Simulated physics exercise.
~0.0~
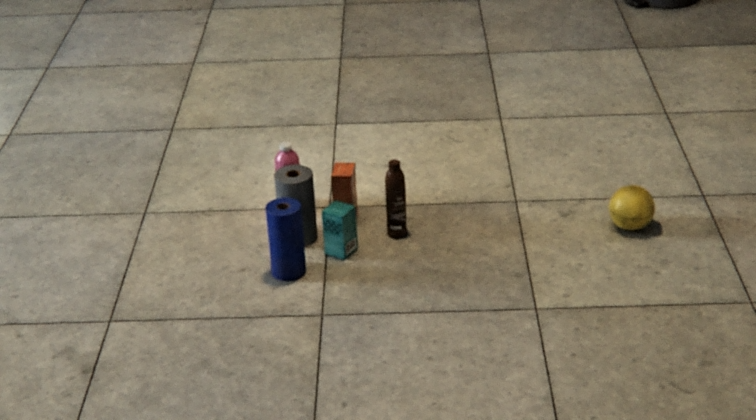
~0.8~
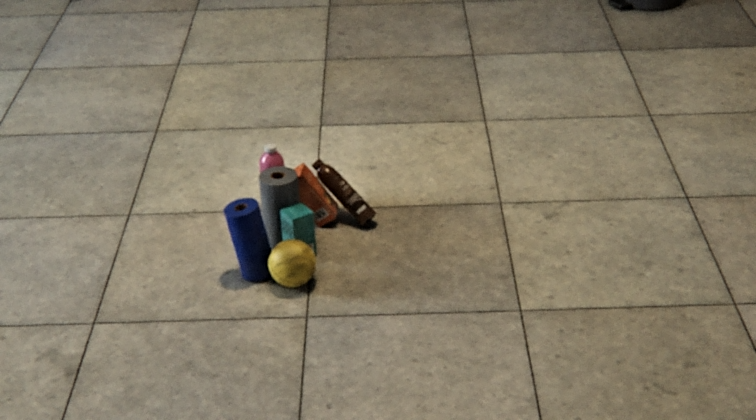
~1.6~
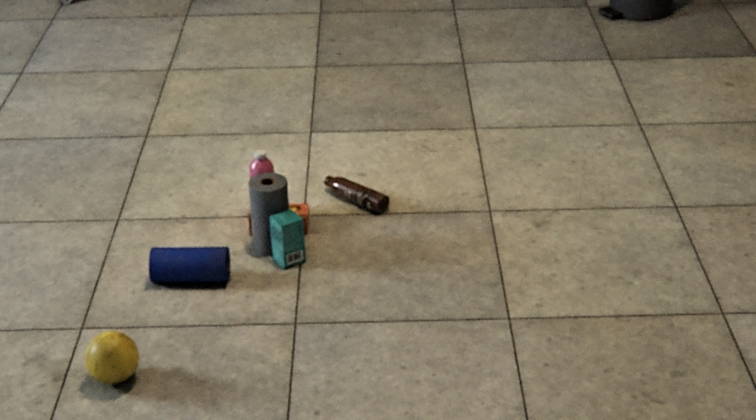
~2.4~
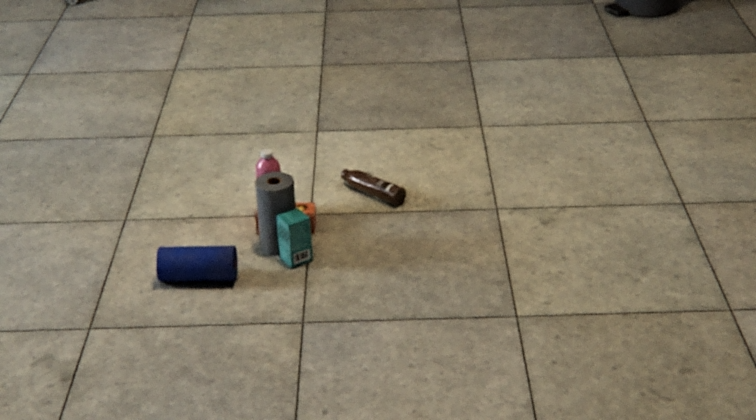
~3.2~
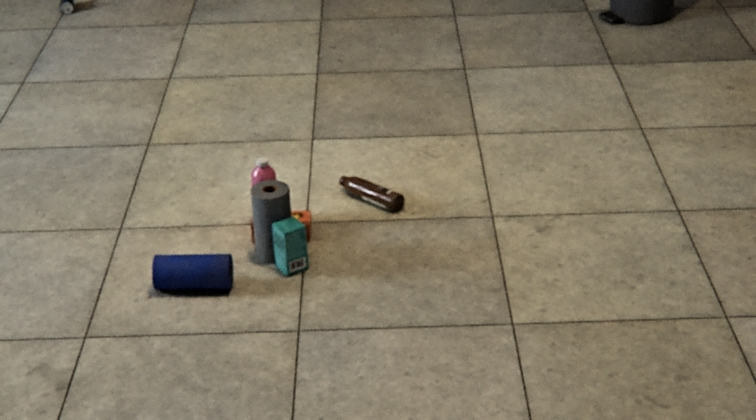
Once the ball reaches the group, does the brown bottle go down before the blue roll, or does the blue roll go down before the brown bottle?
The brown bottle goes down first. It is already tipped far over while the blue roll is only leaning slightly, and the roll ends up on its side after it.
